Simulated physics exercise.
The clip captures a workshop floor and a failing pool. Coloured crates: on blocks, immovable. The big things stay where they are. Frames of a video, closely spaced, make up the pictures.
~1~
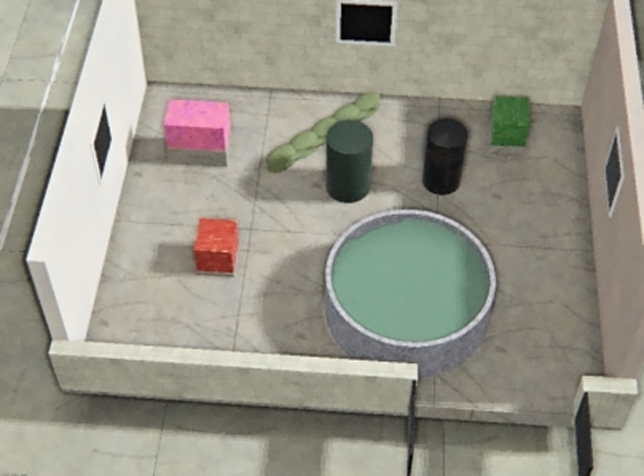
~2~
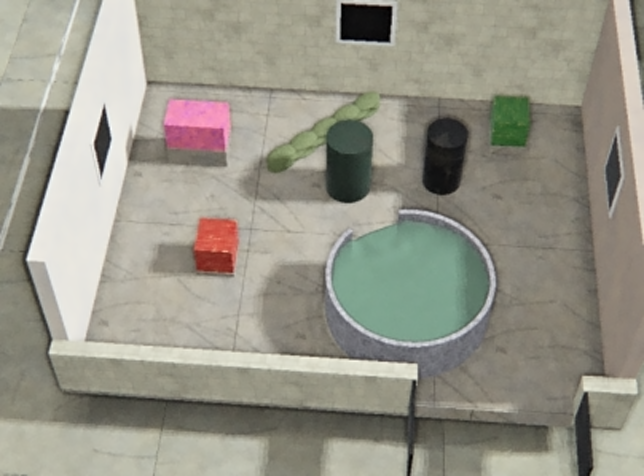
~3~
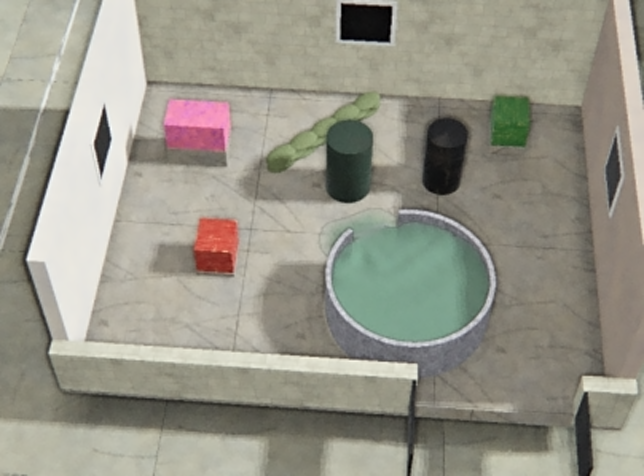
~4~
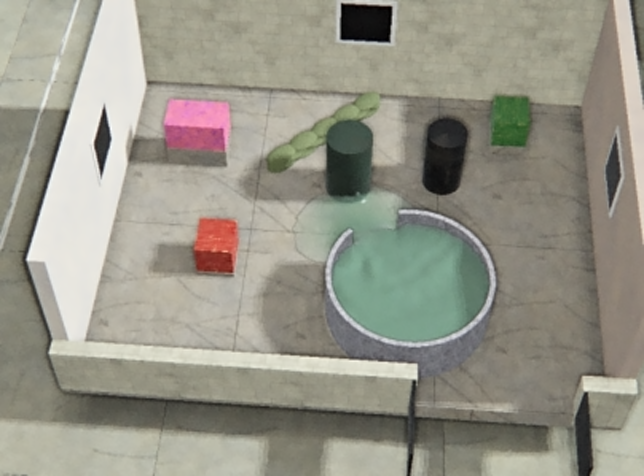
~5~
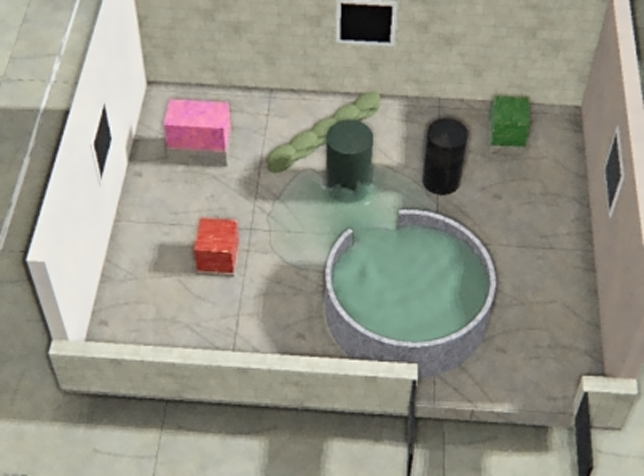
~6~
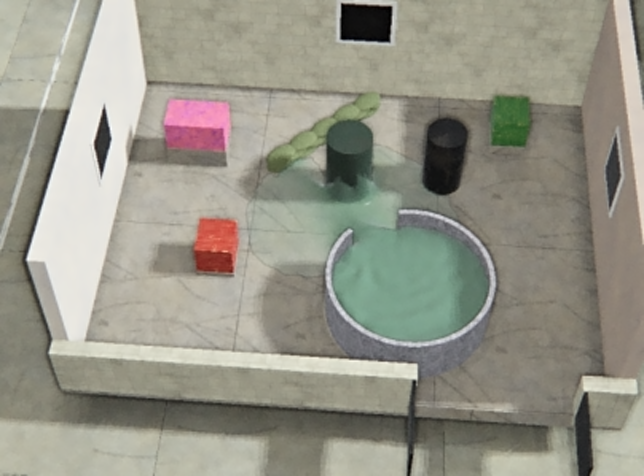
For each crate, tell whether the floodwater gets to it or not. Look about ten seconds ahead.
In order: The green crate stays above the water, the red crate stays above the water, the pink crate stays above the water.
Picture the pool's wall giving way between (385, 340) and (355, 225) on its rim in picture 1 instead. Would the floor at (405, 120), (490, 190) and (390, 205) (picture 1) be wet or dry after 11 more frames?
The first point is unwetted, the second unwetted, the third unwetted.
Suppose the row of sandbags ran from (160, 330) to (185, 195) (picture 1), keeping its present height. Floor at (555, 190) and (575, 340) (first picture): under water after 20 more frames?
Result, in order - still bone dry, then still bone dry.
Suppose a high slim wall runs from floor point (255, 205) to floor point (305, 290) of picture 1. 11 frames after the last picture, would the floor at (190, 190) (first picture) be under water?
My call: Soaked.
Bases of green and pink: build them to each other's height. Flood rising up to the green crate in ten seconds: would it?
The green one stays out of it.
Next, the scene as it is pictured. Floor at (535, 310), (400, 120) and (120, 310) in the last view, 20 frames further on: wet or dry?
Result by point, in sequence: Unwetted, then waterlogged, then waterlogged.
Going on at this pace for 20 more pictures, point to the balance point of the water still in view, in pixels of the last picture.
Somewhere near (348, 235).
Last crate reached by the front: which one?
Last is the green crate.
A moment on, water covers 25 % of the floor; the green crate not reached, the red crate water round its plinth, the pink crate water round its plinth.
Next, water covers 40 % of the floor; the green crate water round its plinth, the red crate water round its plinth, the pink crate water round its plinth.
Then, water covers 55 % of the floor; the green crate water round its plinth, the red crate water round its plinth, the pink crate water round its plinth.
Later, water covers 85 % of the floor; the green crate water round its plinth, the red crate water round its plinth, the pink crate water round its plinth.
In the end, water covers 95 % of the floor; the green crate stayed above the water, the red crate stayed above the water, the pink crate stayed above the water.
